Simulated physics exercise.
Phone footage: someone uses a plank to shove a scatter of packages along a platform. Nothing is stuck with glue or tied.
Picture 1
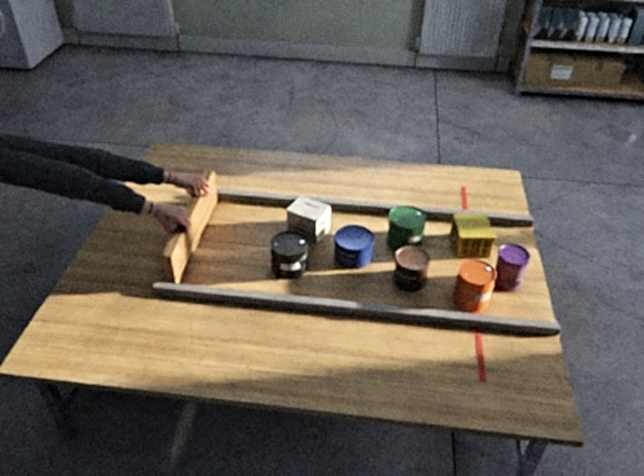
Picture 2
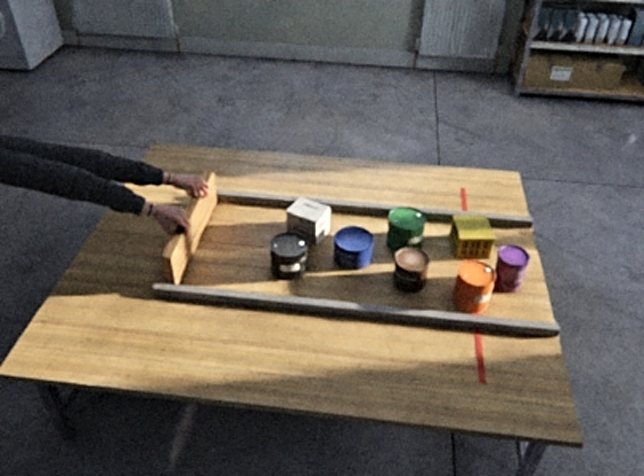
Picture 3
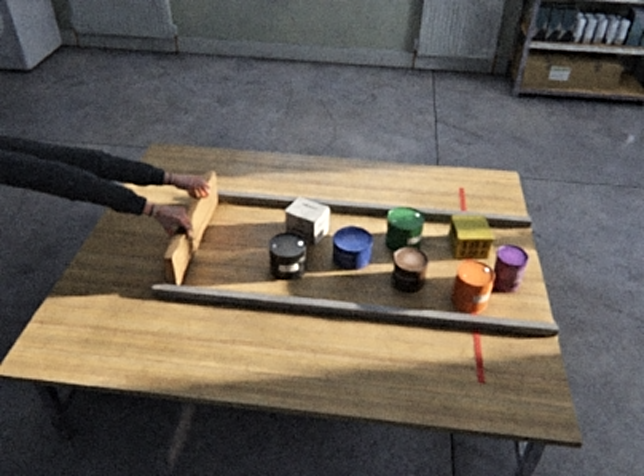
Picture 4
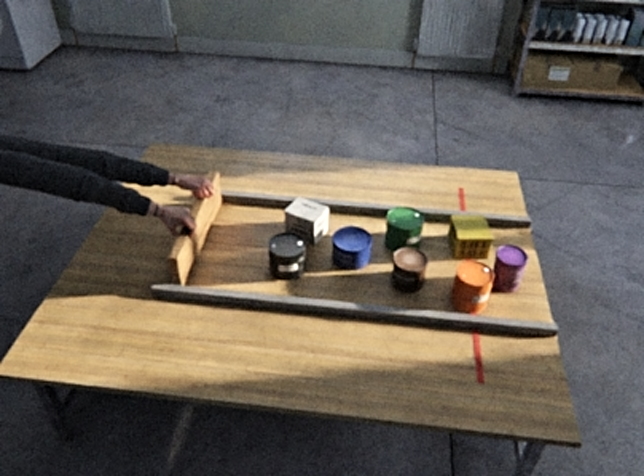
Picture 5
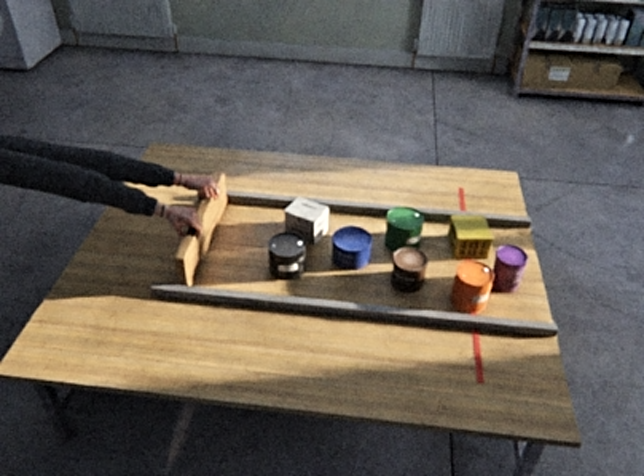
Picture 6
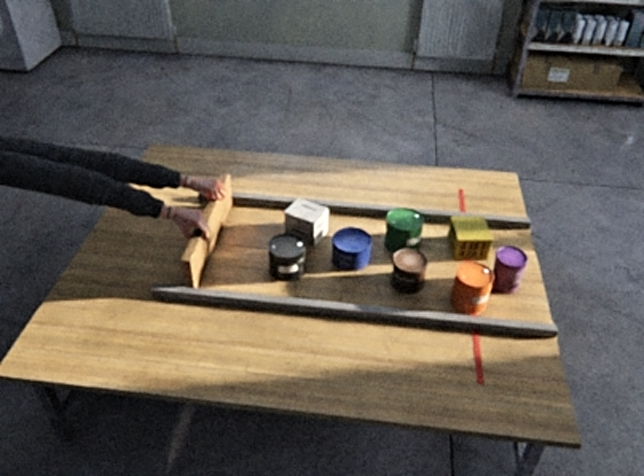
In this clip, two hands hold a wooden plank upright at the left of a tabletop between two rails and slide it slightly right toward scattered colorful canisters and boxes, which stay still without the plank touching them.
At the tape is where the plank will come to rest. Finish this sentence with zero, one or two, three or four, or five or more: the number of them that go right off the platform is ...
The number of them that go right off the platform is one or two.
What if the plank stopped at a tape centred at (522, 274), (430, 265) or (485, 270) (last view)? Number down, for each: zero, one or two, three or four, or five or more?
Result per tape, in order - at least five / no fall at all / 1 or 2.
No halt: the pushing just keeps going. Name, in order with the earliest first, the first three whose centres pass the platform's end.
First comes the yellow crate, next the purple pail, and after that the green canister.
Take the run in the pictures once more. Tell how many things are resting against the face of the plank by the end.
The answer is 3.
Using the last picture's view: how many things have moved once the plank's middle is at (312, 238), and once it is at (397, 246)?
Answer - first 3, then 7.
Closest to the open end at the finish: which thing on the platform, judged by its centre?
Green canister.
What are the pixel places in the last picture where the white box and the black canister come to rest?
Close to (485, 230); the other close to (492, 276).
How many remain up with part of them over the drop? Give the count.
Count: 1.
Early on, none off yet; purple pail at rest near (508, 270); yellow crate at rest near (469, 238); orange canister at rest near (471, 288).
A while later, none off yet; purple pail at rest near (508, 270); yellow crate moving near (471, 238); orange canister at rest near (471, 288).
Finally, the number that fall off is one or two; lost, yellow crate and purple pail.
